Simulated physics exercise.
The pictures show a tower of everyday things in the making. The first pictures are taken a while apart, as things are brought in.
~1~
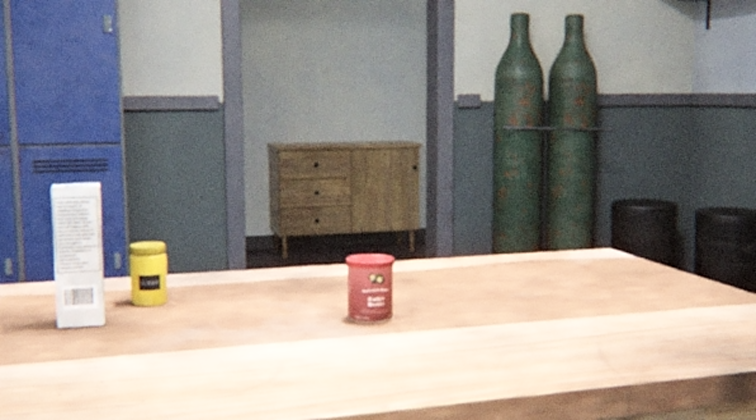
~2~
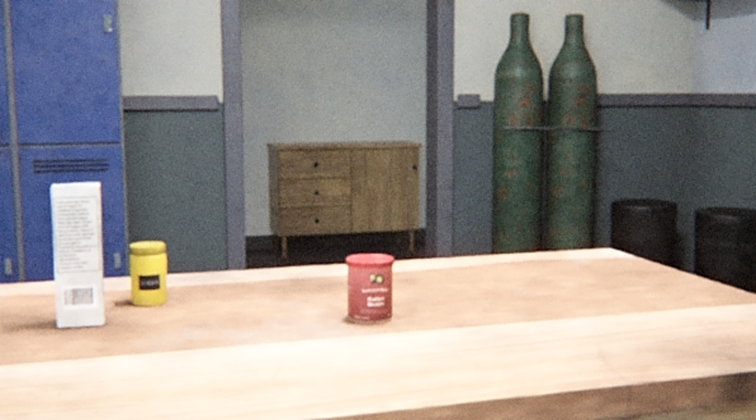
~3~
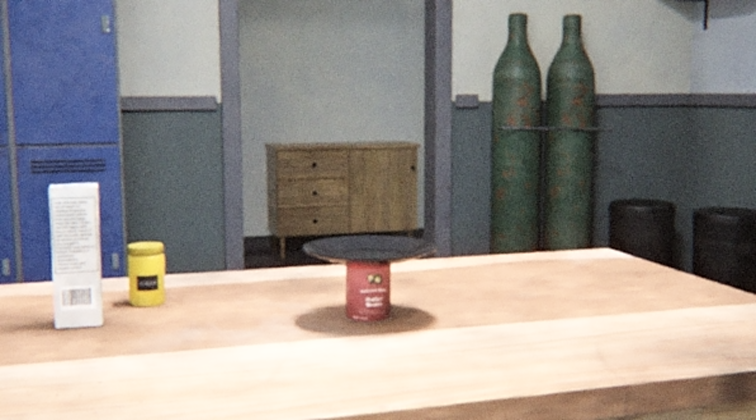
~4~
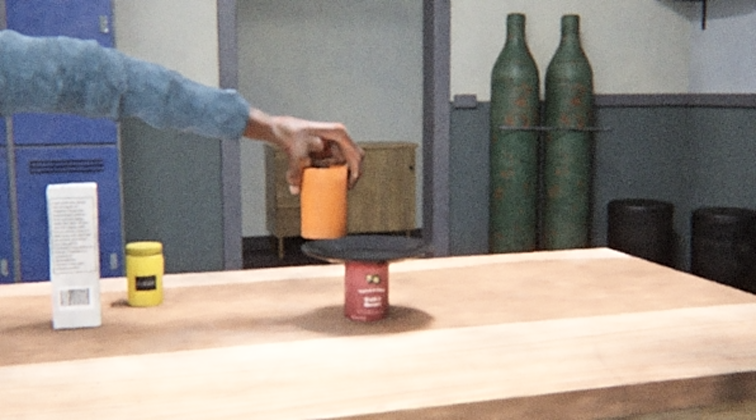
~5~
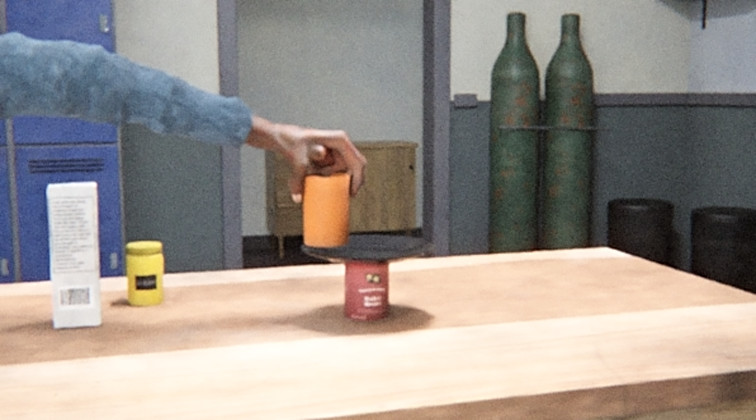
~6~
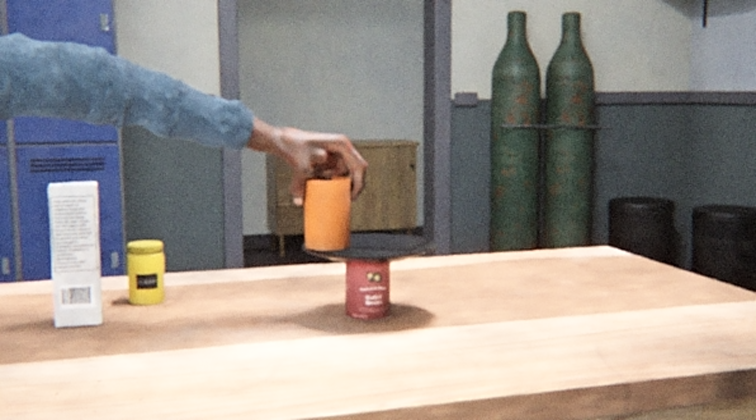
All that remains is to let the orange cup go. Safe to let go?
Here the pile keeps its balance.
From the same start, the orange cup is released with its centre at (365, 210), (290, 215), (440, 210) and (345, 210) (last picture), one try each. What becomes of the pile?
In the first case it keeps its balance; in the second case it loses its balance; in the third case it gives way; in the fourth case it holds.
Then, 0.60 s past the last view, nothing moves.
Then, 1.60 s past the last view, orange cup resting near (328, 213).
Finally, all 5 still in place. Final places as the last picture's camera would see them, orange cup near (328, 213). The pile stays up.
